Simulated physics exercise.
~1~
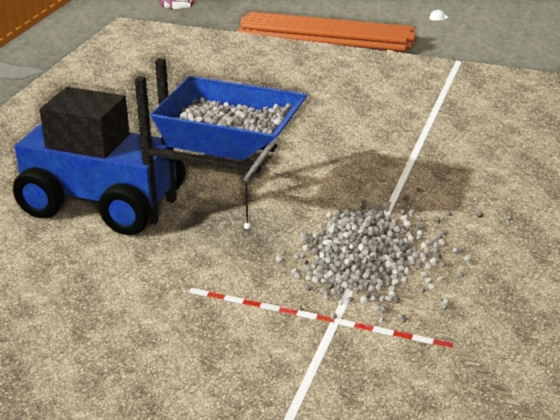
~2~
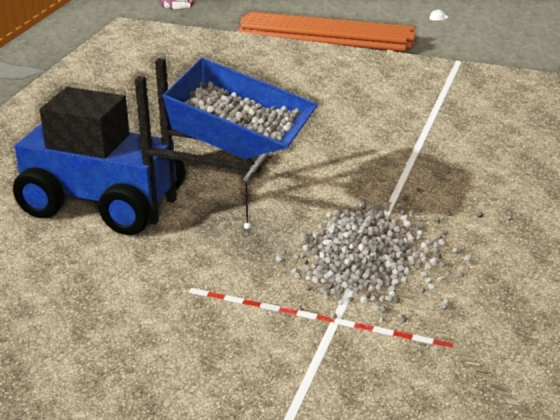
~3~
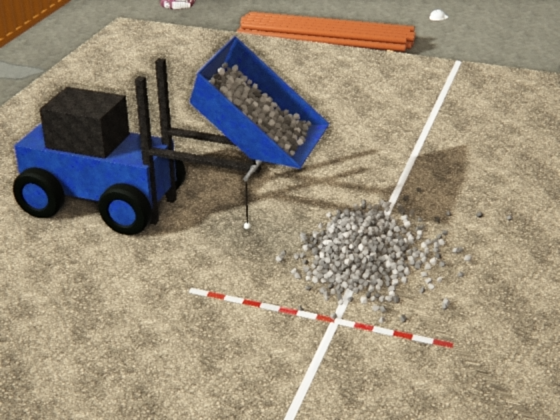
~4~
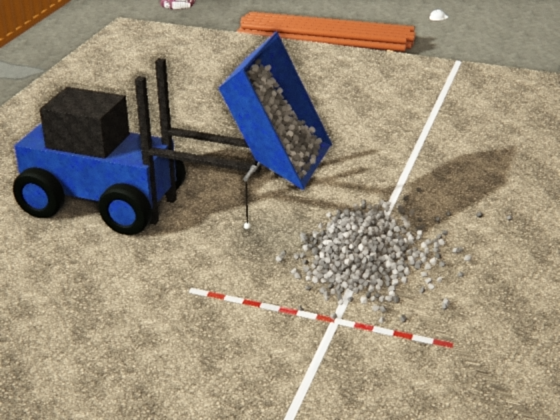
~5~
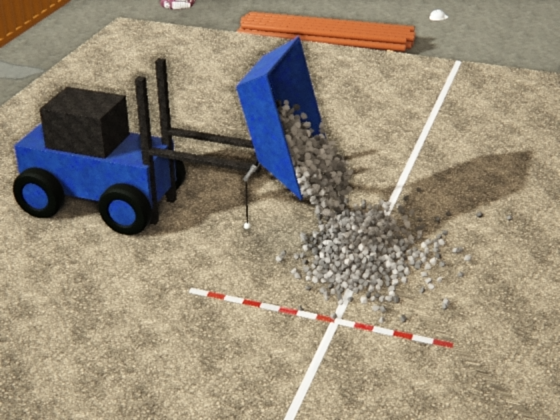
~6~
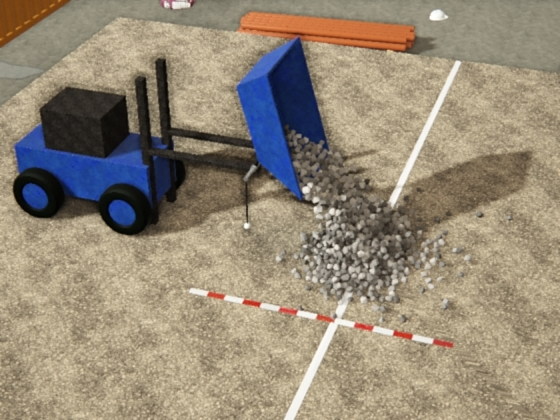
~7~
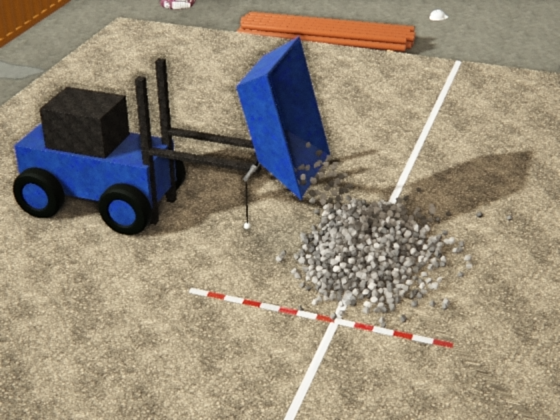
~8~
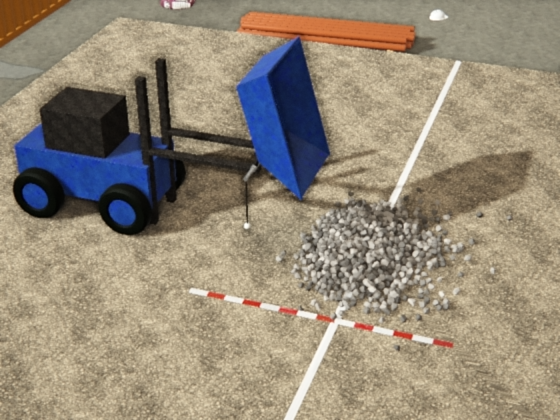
On sandy ground, a blue fork truck tips its skip steeply, pouring grey stones onto an existing heap across a white line.
